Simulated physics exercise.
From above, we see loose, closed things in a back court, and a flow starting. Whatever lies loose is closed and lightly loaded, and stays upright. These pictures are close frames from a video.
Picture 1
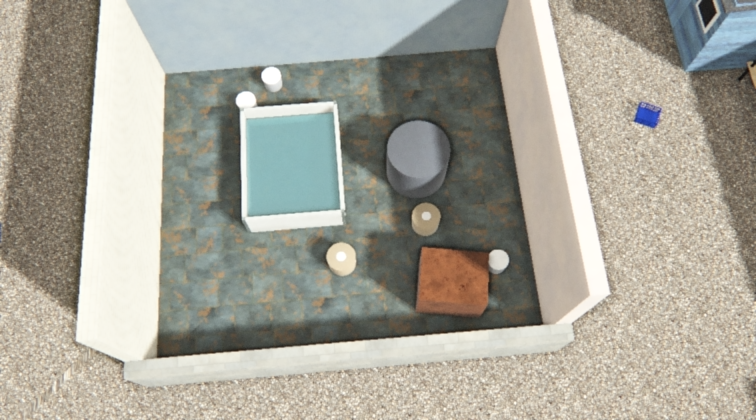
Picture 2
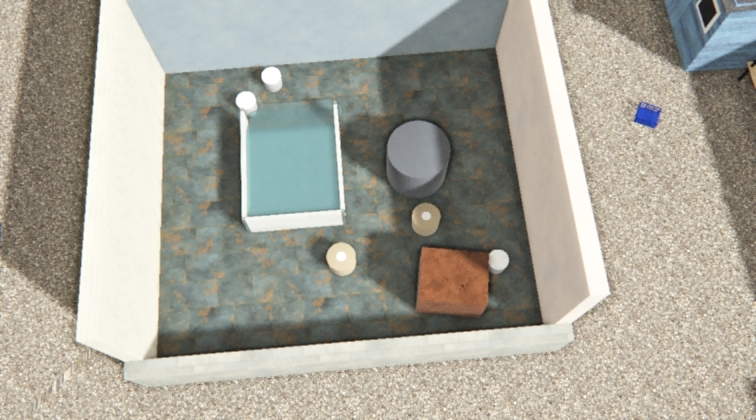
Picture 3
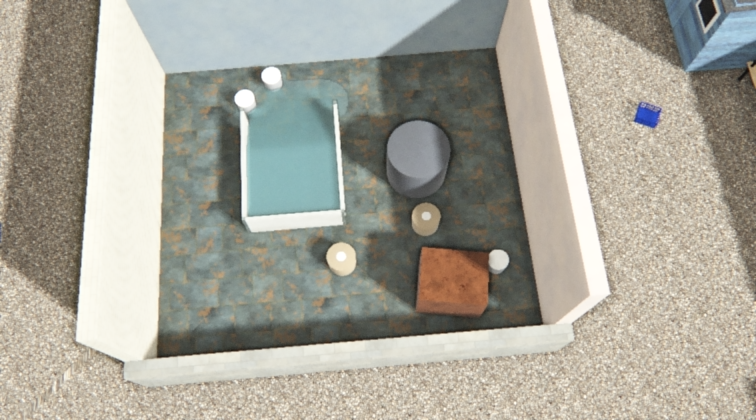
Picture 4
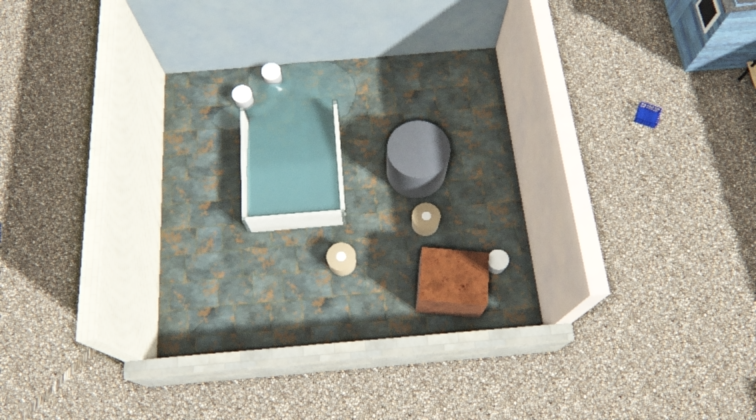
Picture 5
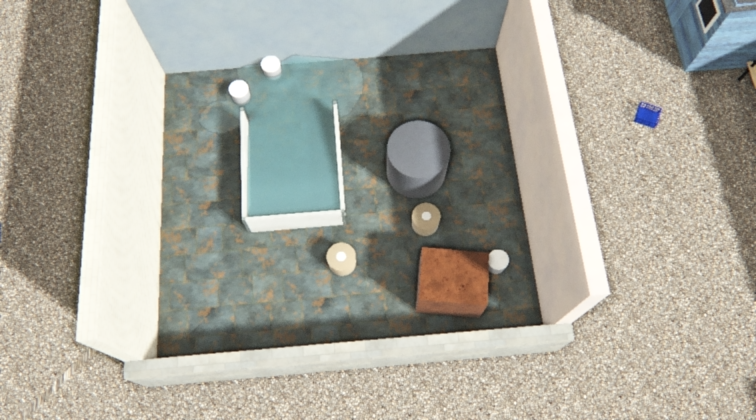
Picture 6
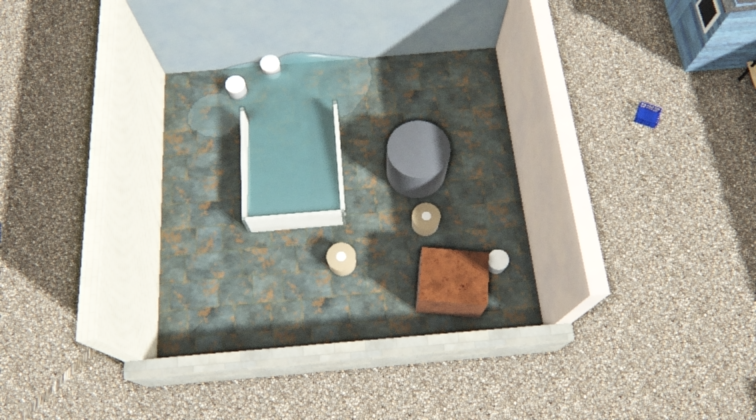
In a walled back court seen from above, a white-sided tank of teal water stands among closed, loose containers as its far side opens. Water spreads out over the dark floor toward the back wall, and the two small white pails there shift slightly up and left, while the other objects stay put.
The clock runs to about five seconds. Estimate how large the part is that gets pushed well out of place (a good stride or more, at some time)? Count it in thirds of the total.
Share: A third up to two thirds.
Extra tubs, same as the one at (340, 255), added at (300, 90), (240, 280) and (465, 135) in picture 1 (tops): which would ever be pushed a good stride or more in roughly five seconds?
Shoved clear, stays put, stays put.
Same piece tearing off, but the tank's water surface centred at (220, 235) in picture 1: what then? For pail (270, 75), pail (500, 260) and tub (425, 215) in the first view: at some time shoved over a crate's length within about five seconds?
Object by object: Over the mark, below the mark, below the mark.
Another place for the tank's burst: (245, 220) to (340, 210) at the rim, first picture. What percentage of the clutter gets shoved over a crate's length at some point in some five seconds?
That works out to about 20 per cent of them.
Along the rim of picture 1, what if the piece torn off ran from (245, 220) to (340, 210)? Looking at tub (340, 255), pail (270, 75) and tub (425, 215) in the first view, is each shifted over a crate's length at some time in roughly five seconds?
In turn: Moved that far, stayed within it, stayed within it.
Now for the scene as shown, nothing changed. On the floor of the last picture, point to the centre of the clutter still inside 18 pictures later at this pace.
Mean position: Approx. (334, 227) px.
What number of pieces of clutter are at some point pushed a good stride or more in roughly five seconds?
The count is 2.
A moment on, 1 of 5 are well off their spots; 1 afloat.
Next, 2 of 5 are well off their spots; 0 afloat.
Later, 2 of 5 are well off their spots; 0 afloat.
In the end, 2 of 5 are well off their spots, and 2 have been at some point; 0 afloat.
